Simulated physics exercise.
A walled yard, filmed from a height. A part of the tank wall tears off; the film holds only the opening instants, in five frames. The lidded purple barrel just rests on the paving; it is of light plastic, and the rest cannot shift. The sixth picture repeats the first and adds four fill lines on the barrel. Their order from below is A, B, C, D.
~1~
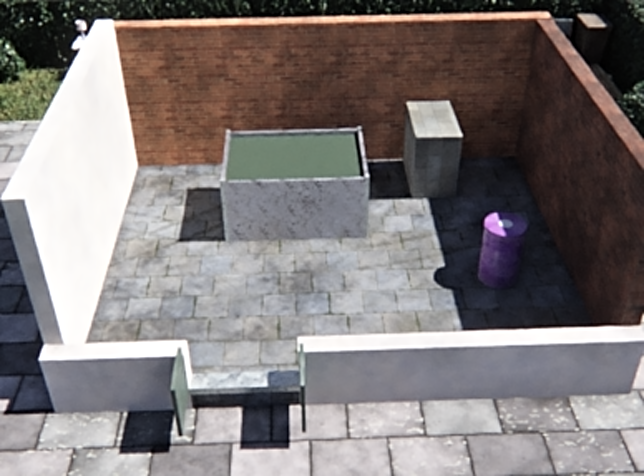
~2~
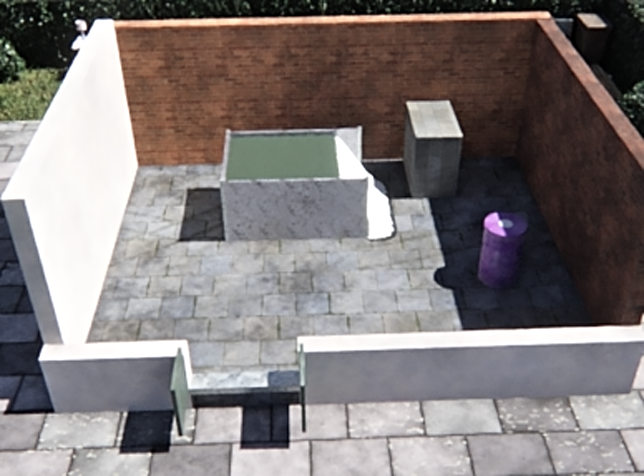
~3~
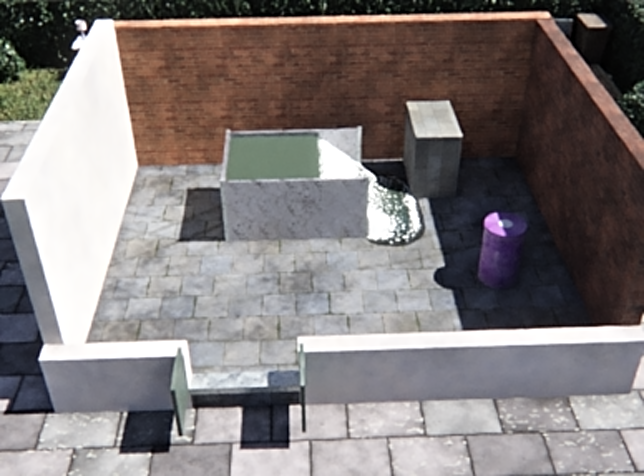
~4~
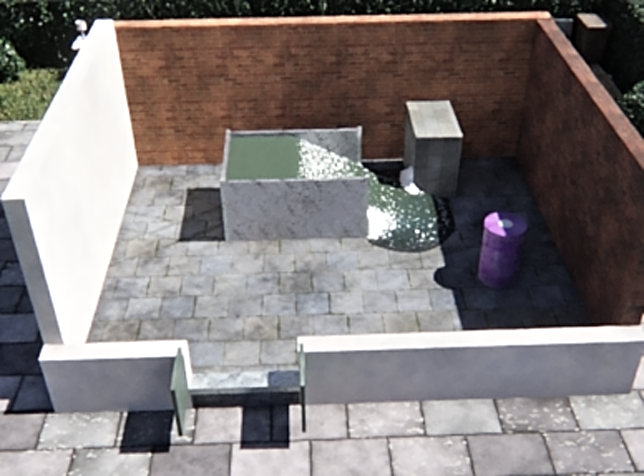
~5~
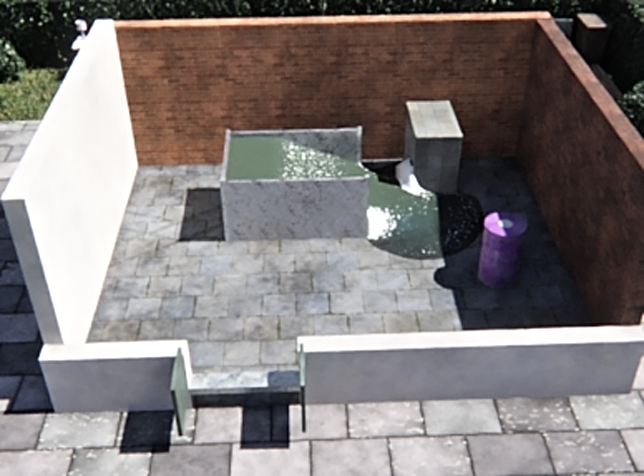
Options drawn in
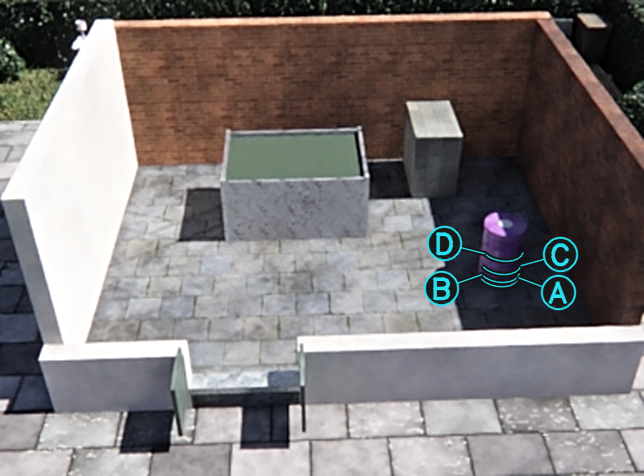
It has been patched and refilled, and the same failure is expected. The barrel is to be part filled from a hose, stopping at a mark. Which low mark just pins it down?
Choose D.
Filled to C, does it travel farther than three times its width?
No.
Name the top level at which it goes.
It is C.
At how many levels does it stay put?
One.
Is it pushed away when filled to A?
Yes.
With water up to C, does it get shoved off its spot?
Yes, it does.
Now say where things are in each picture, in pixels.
Lid of the purple barrel at (506, 224); tank full, its middle at (294, 159); open gate at (243, 342), in the first frame.
In the second frame, 2 % of the ground under water, its edge towards the barrel at (385, 233).
In the third frame, 5 % of the ground under water, its edge towards the barrel at (419, 232).
In the fourth frame, 8 % of the ground under water, its edge towards the barrel at (427, 247).
Lid of the purple barrel at (506, 224); 11 % of the ground under water, its edge towards the barrel at (446, 252), in the fifth frame.
In cyan, A at (502, 286); B at (503, 282); C at (504, 274); D at (507, 261); from the bottom up A, B, C, D.
With A, it is pushed about 6 times its own width away.
With B, it is pushed about 7 times its own width away.
With C, it is pushed about its own width away.
With D, it does not move.
